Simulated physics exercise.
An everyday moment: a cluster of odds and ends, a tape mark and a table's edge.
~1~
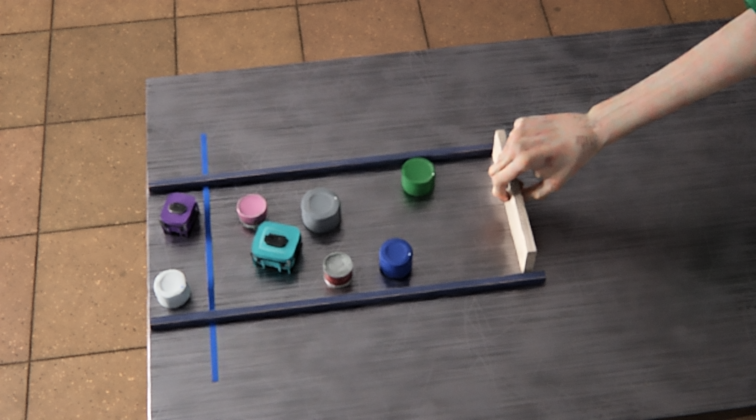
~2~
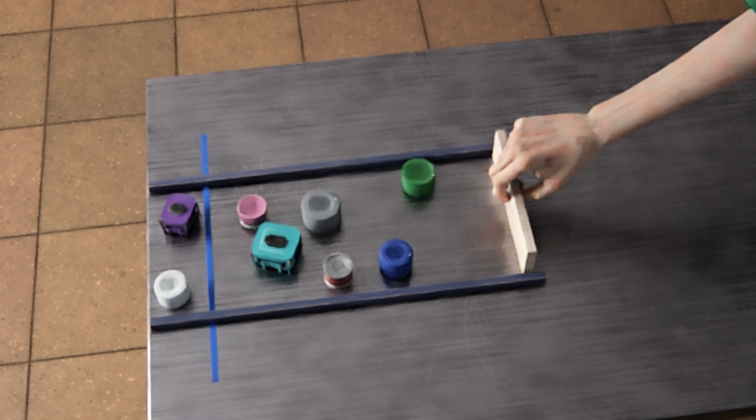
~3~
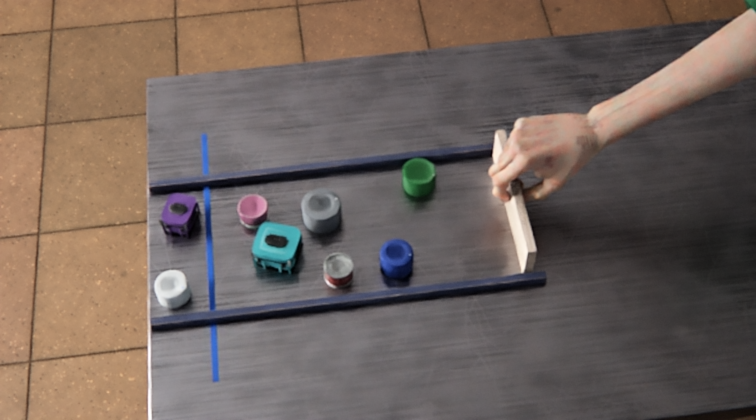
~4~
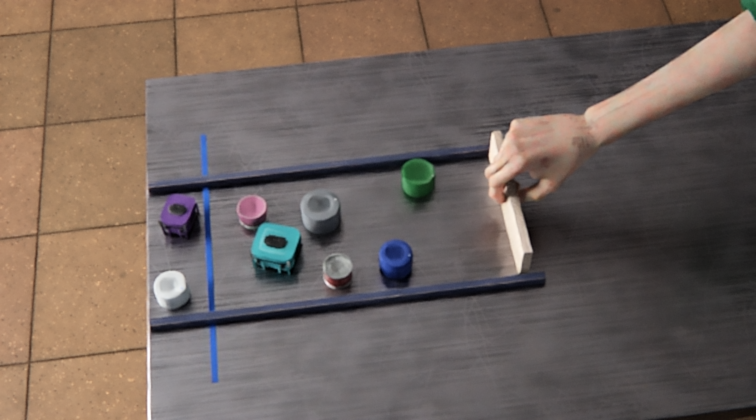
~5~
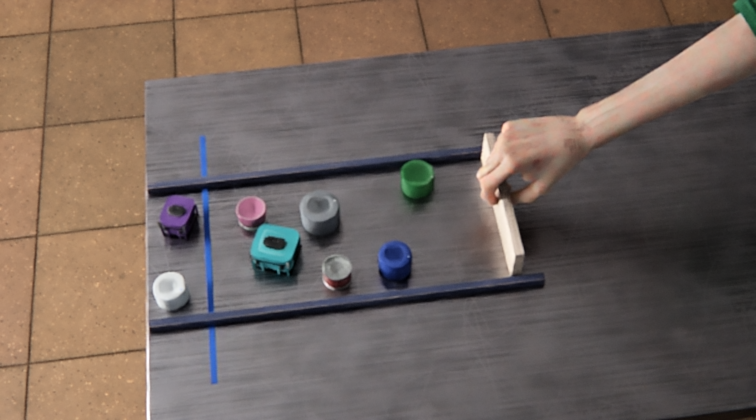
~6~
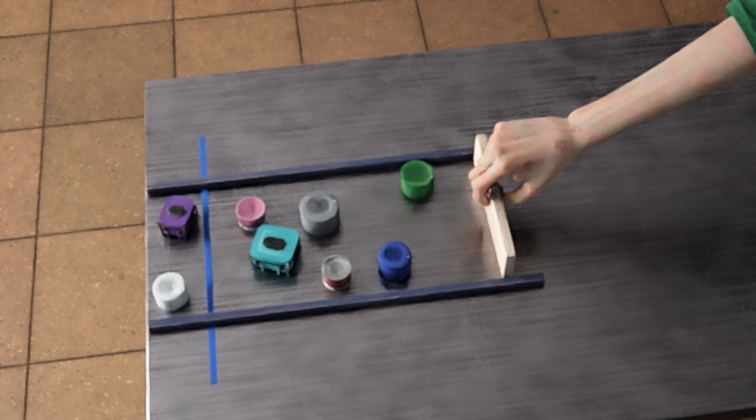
On a dark tabletop above a tiled floor, small lids, tins and cases in several colours sit between two dark rails, some near a blue tape line. A hand holds a pale board still at the right, then slides it slightly left, while the scattered objects stay put.
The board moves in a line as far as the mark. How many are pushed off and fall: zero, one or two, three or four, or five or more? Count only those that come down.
As it turns out, the number that fall off is one or two.
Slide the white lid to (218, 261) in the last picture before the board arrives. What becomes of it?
From there it is lost.
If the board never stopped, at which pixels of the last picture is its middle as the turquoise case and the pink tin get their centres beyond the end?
Near (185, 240) and (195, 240).
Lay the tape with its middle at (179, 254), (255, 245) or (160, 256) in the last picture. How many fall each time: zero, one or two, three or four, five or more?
In that order: At least five; zero; at least five.
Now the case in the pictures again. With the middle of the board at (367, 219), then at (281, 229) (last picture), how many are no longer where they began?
3 and 6.
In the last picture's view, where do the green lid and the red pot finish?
About (188, 202), and the other about (164, 305).
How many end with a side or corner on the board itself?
The number is 3.
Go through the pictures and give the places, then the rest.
In the first picture, white lid (172, 289); purple case (180, 215); pink tin (253, 211); board (513, 200); tape (209, 248).
In the second picture, purple case (180, 216); turquoise case (277, 248).
In the third picture, pink tin (253, 211); green lid (419, 177).
In the fourth picture, white lid (172, 290); blue lid (396, 260).
In the fifth picture, purple case (179, 218); board (502, 203).
In the sixth picture, white lid (171, 292); purple case (179, 218); pink tin (252, 214); board (494, 205); tape (208, 250).
Soon after, none off yet; white lid at rest near (171, 292); purple case at rest near (179, 218); pink tin at rest near (252, 214).
Then, none off yet; white lid at rest near (171, 292); purple case moving near (172, 219); pink tin moved well along near (203, 214).
At rest, the number that fall off is one or two; fallen, purple case and white lid.
